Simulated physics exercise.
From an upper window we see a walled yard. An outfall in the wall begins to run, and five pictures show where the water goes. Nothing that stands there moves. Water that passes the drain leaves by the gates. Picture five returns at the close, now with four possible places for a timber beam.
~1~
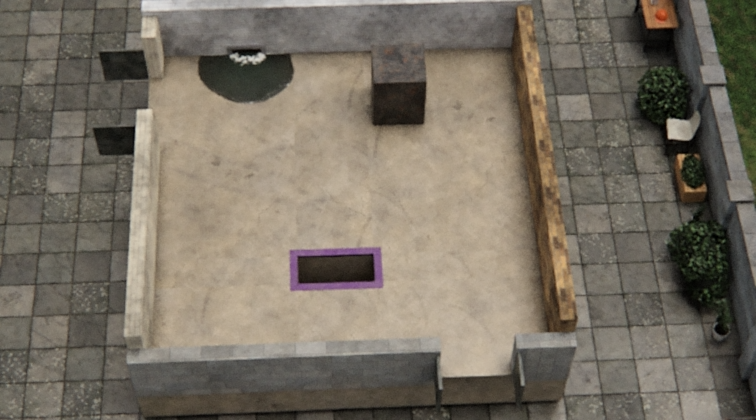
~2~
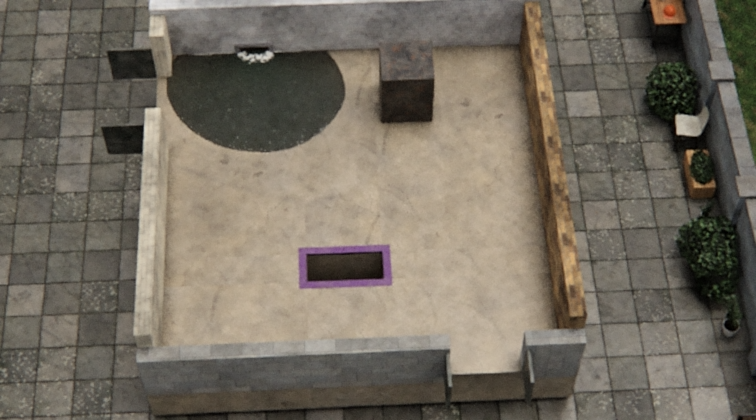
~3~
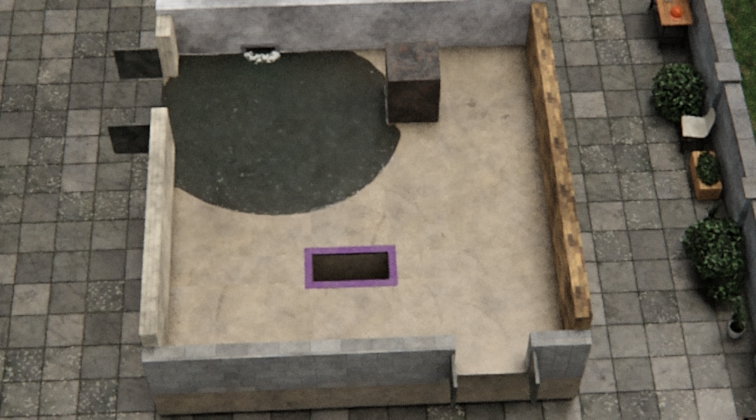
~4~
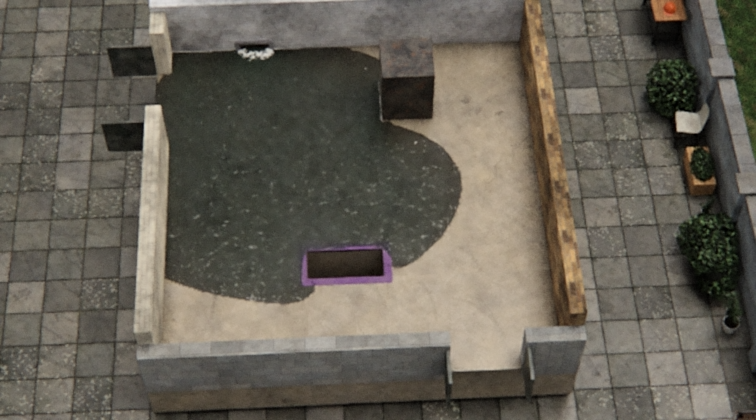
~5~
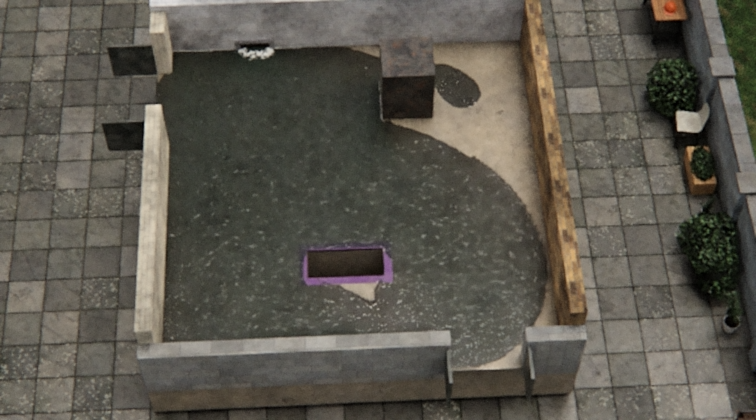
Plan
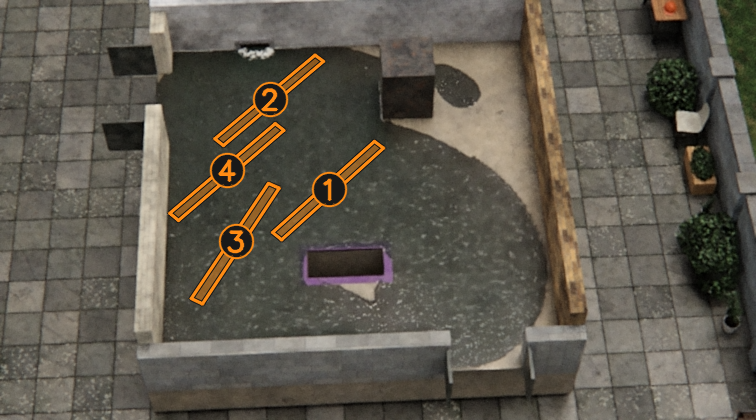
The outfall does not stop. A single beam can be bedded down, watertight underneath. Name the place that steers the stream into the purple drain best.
3 works best here.
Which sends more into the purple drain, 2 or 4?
That is position 4.
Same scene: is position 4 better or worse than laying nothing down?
Worse.
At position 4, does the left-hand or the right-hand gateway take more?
More leaves on the right.
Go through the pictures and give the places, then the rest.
In the first frame, outfall at (246, 50); purple drain at (336, 269); open gate at (474, 362); open gate at (162, 113); front seen at (256, 96), 4 % of the ground wet; purple drain still dry.
In the second frame, front seen at (265, 147), 14 % of the ground wet; purple drain still dry.
In the third frame, front seen at (349, 193), 30 % of the ground wet; purple drain still dry.
In the fourth frame, front seen at (426, 248), 51 % of the ground wet; purple drain taking water.
In the fifth frame, front seen at (533, 300), 77 % of the ground wet; purple drain taking water.
On the marked copy, 1 from (277, 236) to (378, 144); 2 from (219, 142) to (319, 58); 3 from (196, 301) to (273, 185); 4 from (174, 216) to (279, 126).
With 1, about 13 % of the stream goes into the purple drain, about 86 % out by the gates.
With 2, about 6 % of the stream goes into the purple drain, about 94 % out by the gates.
With 3, about 27 % of the stream goes into the purple drain, about 72 % out by the gates.
With 4, about 16 % of the stream goes into the purple drain, about 83 % out by the gates.
